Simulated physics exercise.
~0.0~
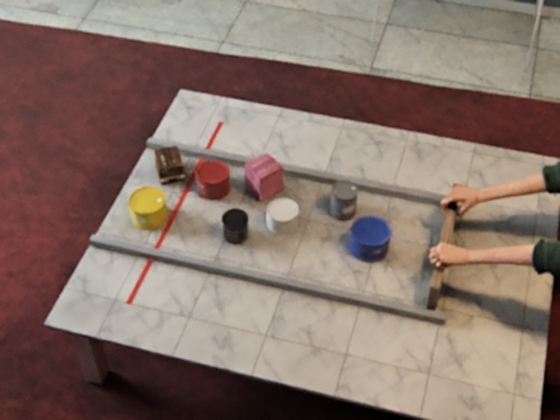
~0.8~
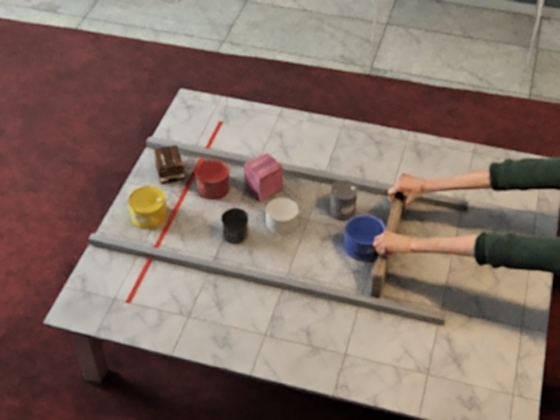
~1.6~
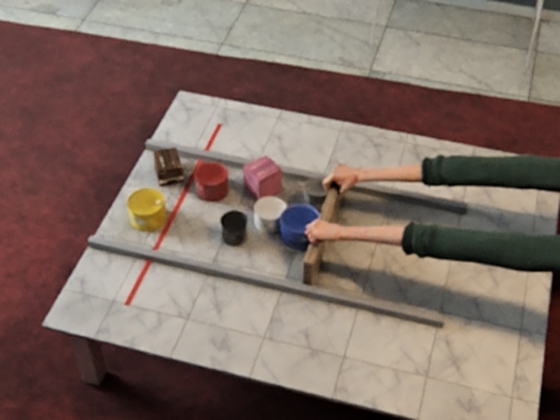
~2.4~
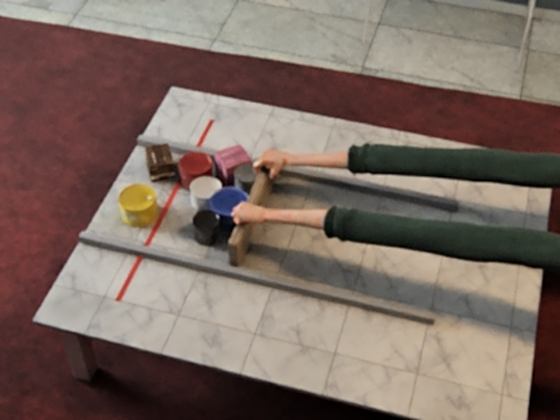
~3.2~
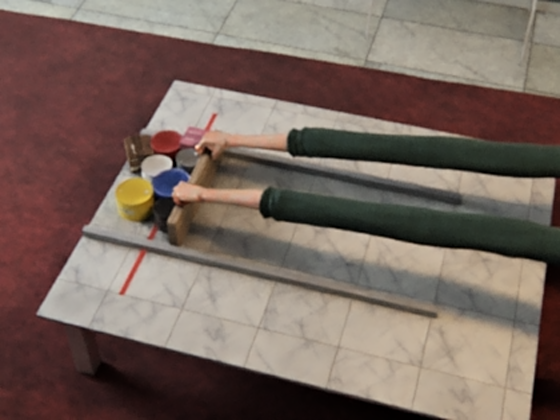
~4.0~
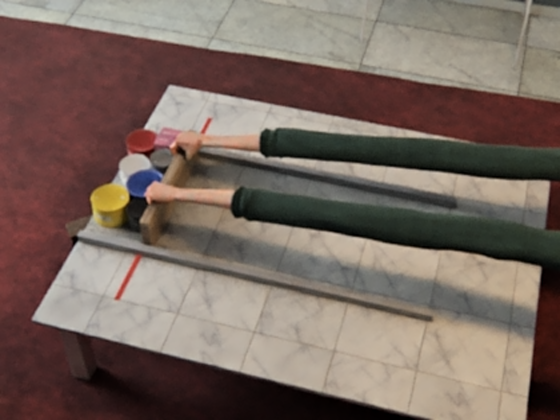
A wooden plank, held by two hands in dark green sleeves, slides left between two grey rails on a marble-tiled table, seen from above at an angle. Ahead of it stand blue, grey, white and black containers, a pink block and a red pail, with a yellow canister and a small brown parcel beyond a red tape line. The plank reaches the blue pail and pushes it left, gathering the others into a tight cluster. The crowded group shifts across the tape toward the left edge. Finally the brown parcel goes over the edge, while the yellow canister remains on the table.
